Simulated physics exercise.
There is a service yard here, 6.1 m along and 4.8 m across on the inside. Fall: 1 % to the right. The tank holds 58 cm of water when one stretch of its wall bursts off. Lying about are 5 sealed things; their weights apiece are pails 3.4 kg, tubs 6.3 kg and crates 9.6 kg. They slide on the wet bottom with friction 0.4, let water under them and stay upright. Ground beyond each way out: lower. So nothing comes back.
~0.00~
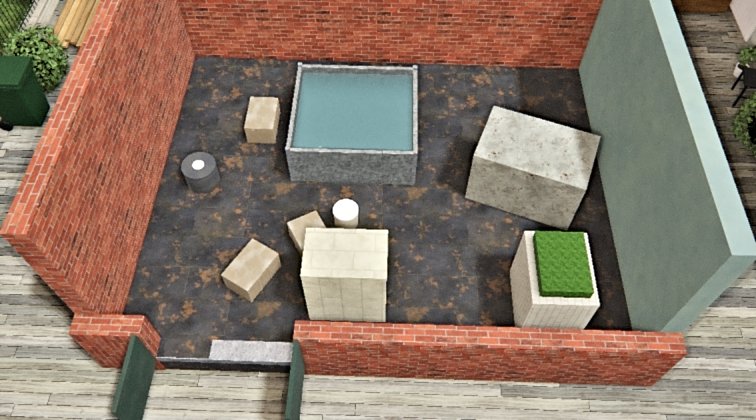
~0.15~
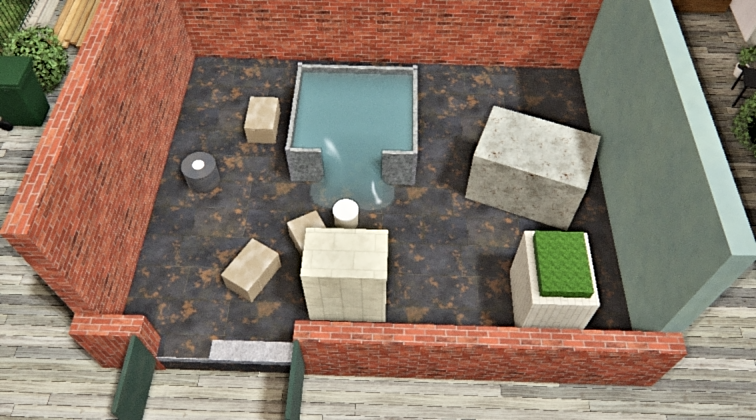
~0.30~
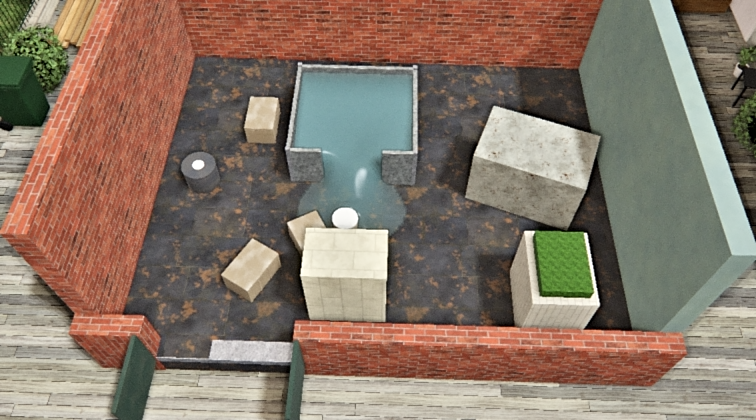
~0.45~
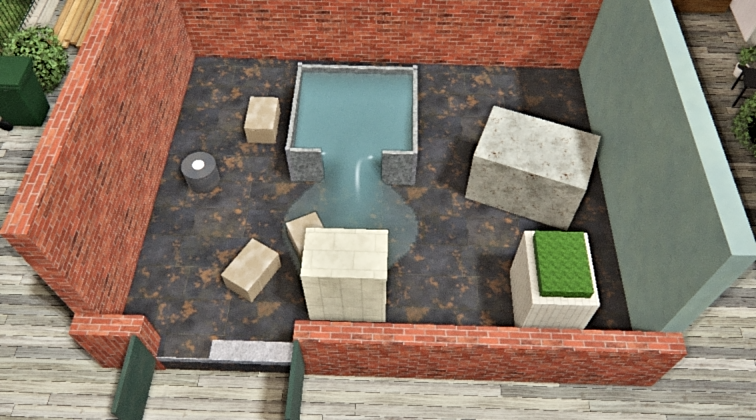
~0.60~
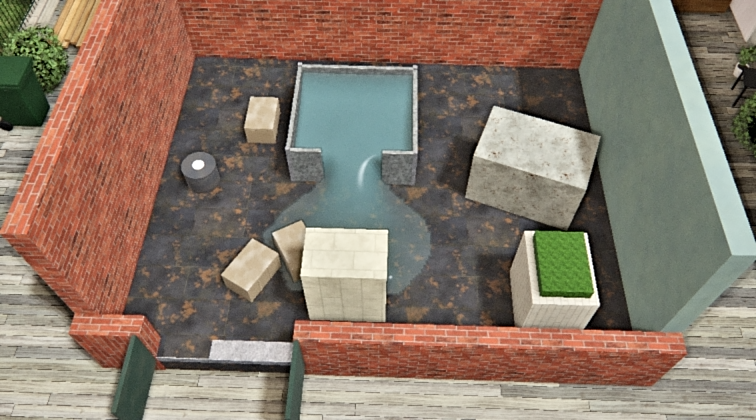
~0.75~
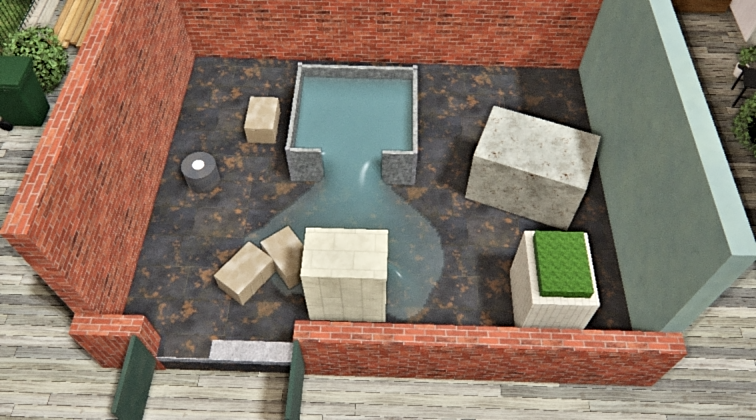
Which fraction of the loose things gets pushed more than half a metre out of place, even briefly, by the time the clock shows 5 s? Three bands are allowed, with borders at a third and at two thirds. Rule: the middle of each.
That would be from a third to two thirds of them.
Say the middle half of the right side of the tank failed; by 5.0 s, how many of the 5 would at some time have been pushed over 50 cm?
Then it comes to 0 of them.
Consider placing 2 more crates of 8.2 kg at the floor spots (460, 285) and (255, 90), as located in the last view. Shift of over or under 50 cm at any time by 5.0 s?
Taking them in turn, the first is above the mark and the second below the mark.
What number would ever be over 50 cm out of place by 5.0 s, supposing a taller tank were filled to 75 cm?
Then 4 of them.
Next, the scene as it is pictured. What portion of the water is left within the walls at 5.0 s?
Remaining: Approx. 86 per cent.
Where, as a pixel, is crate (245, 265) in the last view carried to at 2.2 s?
Position: Approx. (135, 307).
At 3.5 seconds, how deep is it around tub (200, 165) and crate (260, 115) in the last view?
Roughly 2 and 0 cm.
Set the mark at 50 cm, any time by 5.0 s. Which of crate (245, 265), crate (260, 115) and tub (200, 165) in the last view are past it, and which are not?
Beyond the mark, within the mark, within the mark.
After 1.1 s 2 of 5 are over 50 cm from their spots; 2 afloat.
After 2.2 s 3 of 5 are over 50 cm from their spots; 2 afloat.
After 3.5 s 3 of 5 are over 50 cm from their spots; 2 afloat.
After 5.0 s 3 of 5 are over 50 cm from their spots, and 3 have been at some point; 2 afloat.
